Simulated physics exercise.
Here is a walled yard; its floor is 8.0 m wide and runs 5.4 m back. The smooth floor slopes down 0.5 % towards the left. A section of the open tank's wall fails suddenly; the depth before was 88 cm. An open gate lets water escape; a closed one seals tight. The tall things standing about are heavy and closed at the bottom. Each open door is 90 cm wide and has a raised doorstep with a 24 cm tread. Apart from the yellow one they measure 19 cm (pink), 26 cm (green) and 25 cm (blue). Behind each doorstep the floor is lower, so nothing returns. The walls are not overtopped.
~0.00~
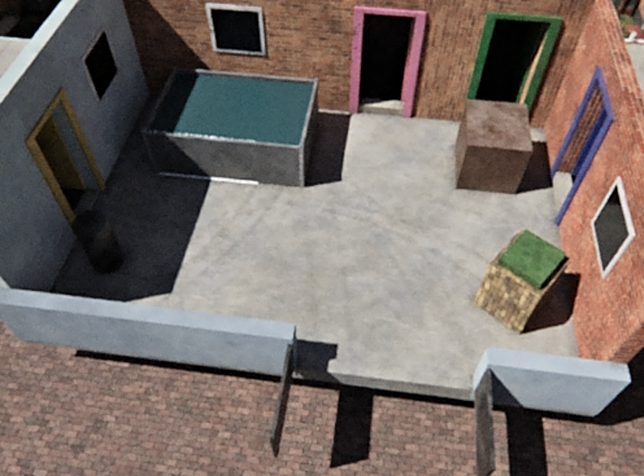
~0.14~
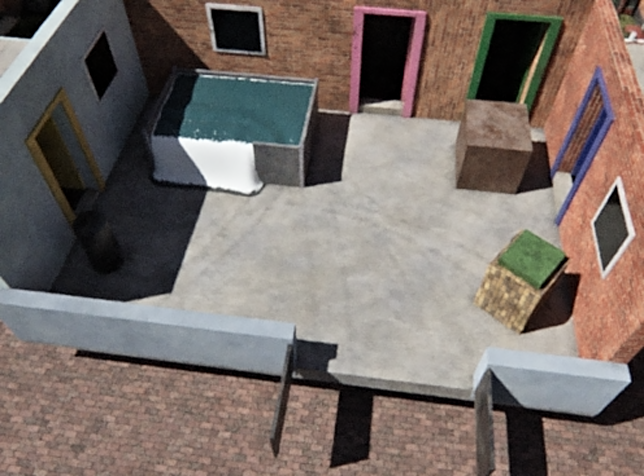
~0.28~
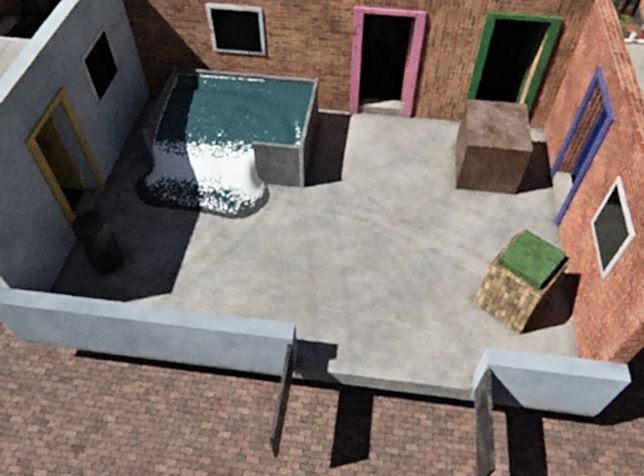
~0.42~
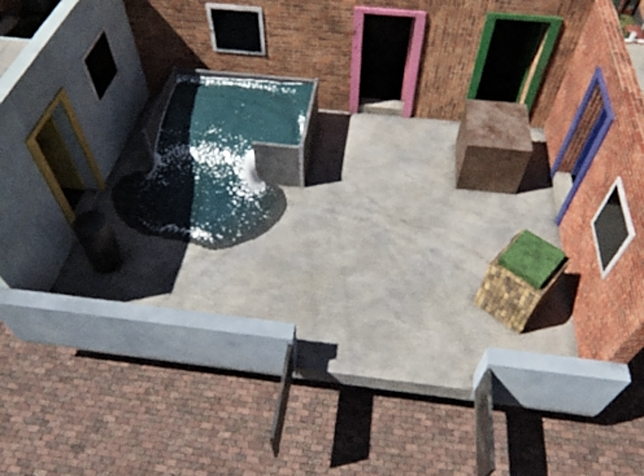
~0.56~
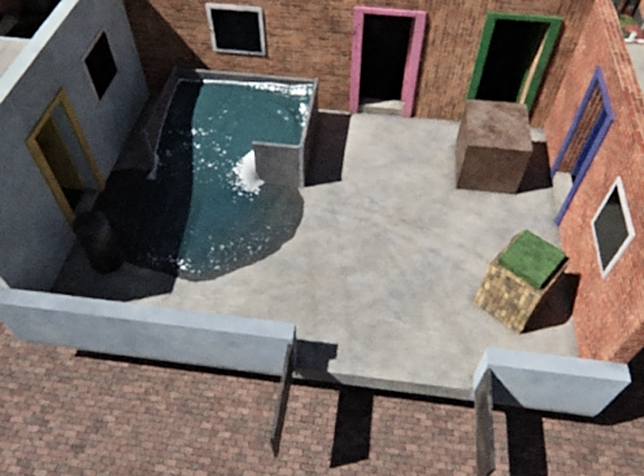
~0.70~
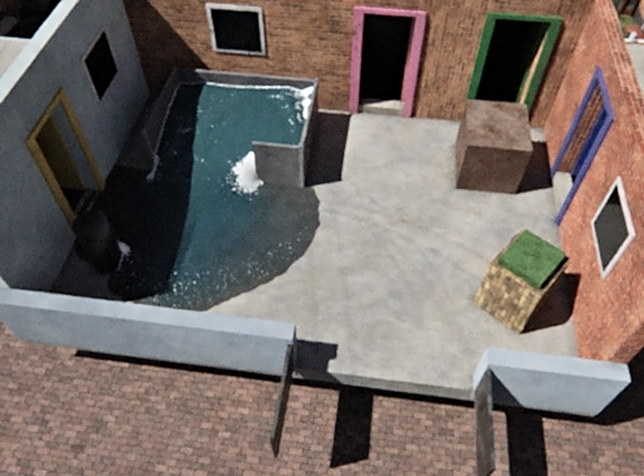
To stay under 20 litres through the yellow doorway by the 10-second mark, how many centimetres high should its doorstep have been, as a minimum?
At least 28 cm or so.
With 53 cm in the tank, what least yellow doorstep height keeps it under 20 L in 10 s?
Then roughly 16 cm.
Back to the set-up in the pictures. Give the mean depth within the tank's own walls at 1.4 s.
Some 46 cm.
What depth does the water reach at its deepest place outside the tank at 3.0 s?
Roughly 42 cm.
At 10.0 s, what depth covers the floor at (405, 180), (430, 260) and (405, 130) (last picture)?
Roughly 7, 9 and 10 cm, in turn.
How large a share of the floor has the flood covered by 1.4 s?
About 35 per cent.
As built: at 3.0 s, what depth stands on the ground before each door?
Depths in cm: Yellow 25, pink 0, green 0, blue 0.
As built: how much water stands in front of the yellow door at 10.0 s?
Roughly 9.0 cm deep.
After 1.4 s water covers 35 % of the floor, deepest (56 cm) near (121, 319); 14 cm at the yellow door, 16 litres in over its 7 cm doorstep.
After 3.0 s water covers 45 % of the floor, deepest (42 cm) near (36, 319); 25 cm at the yellow door, 176 litres in over its 7 cm doorstep.
After 10.0 s water covers 95 % of the floor, deepest (16 cm) near (342, 155); 9 cm at the yellow door, 405 litres in over its 7 cm doorstep.
At the yellow door as built, the water arrived by 0.7 s and peaked near 25 cm at 3.0 s.
Run again over the same 10 s with other heights there, 44 litres in over 23.5 cm, 8 litres over 31.5 cm. The limit of 20 litres is kept from about 28 cm up.
